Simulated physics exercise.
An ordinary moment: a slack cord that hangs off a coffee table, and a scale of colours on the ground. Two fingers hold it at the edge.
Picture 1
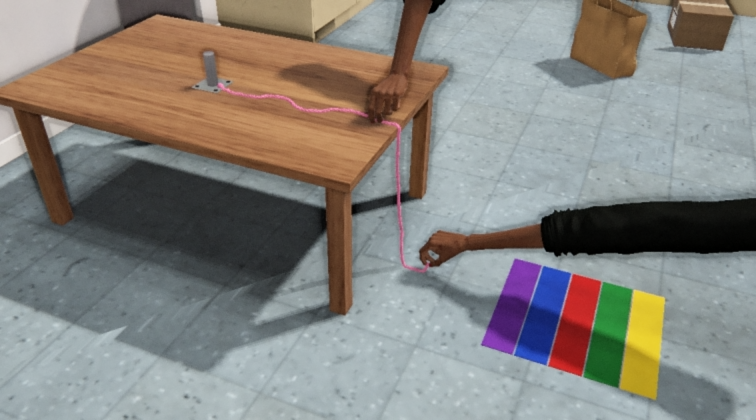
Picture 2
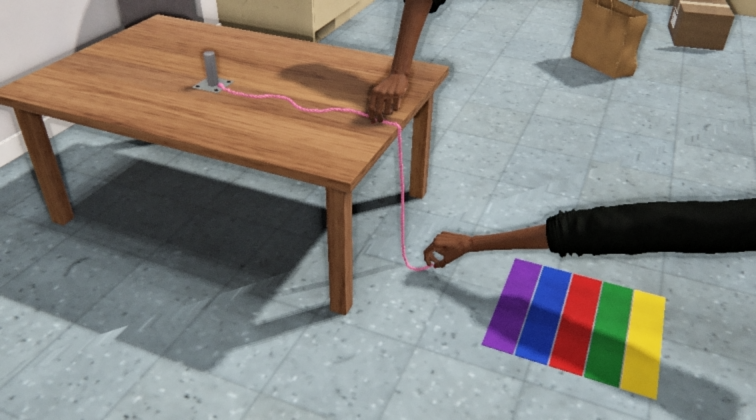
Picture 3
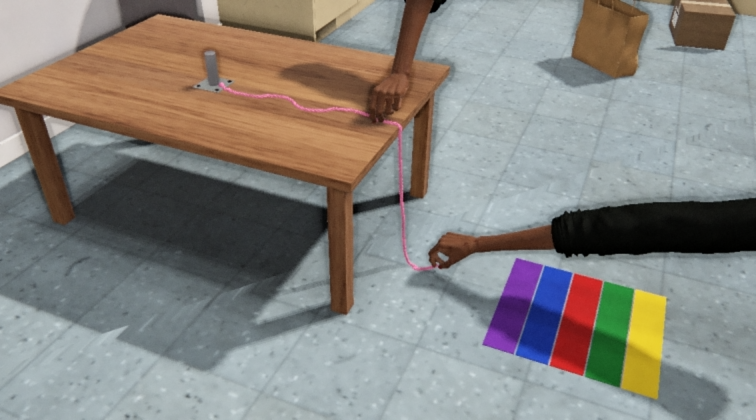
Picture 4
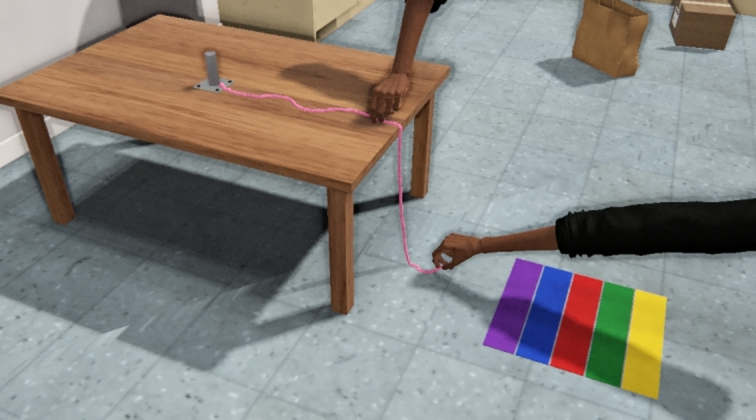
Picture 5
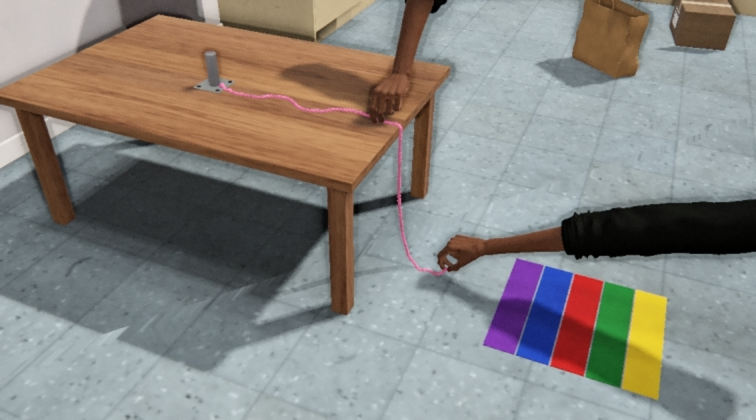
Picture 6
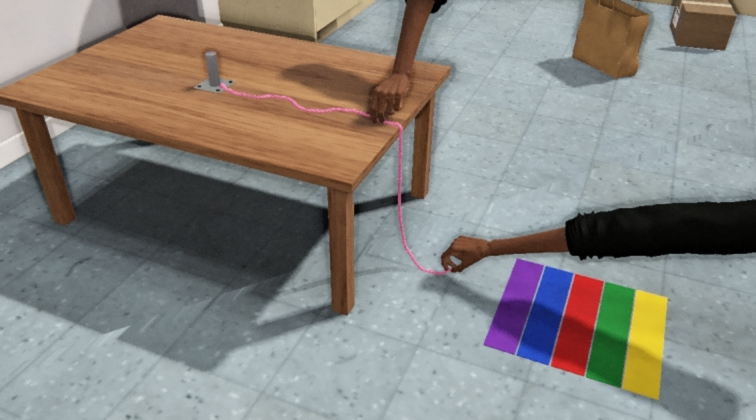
A hand pinned a pink cord at the edge of a wooden table while another hand, holding its loose end near the floor, drew it slightly right, toward a strip of coloured bands.
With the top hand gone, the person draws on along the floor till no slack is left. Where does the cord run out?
The blue one.
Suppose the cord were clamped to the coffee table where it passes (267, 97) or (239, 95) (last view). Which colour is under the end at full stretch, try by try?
One after the other, blue; blue.
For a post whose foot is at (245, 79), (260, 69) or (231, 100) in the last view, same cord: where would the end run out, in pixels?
The places are (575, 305), (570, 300) and (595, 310).
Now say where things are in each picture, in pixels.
In the first picture, end (428, 263); purple (503, 332); blue (535, 342); red (570, 352); green (604, 363); yellow (640, 374).
In the second picture, end (433, 264); cord through (240, 94) (293, 104) (351, 111) (400, 141) (403, 198) (403, 252).
In the third picture, end (437, 265).
In the fourth picture, end (441, 266); cord through (241, 94) (294, 103) (352, 110) (400, 141) (401, 197) (406, 252).
In the fifth picture, end (446, 268).
In the sixth picture, end (450, 269); cord through (241, 94) (295, 104) (352, 111) (400, 141) (399, 197) (409, 252).
A little later, end near (502, 284); short of the strips.
Next, end near (534, 292); over purple.
When it is tight, end near (552, 297); over blue. It halts on the blue strip.
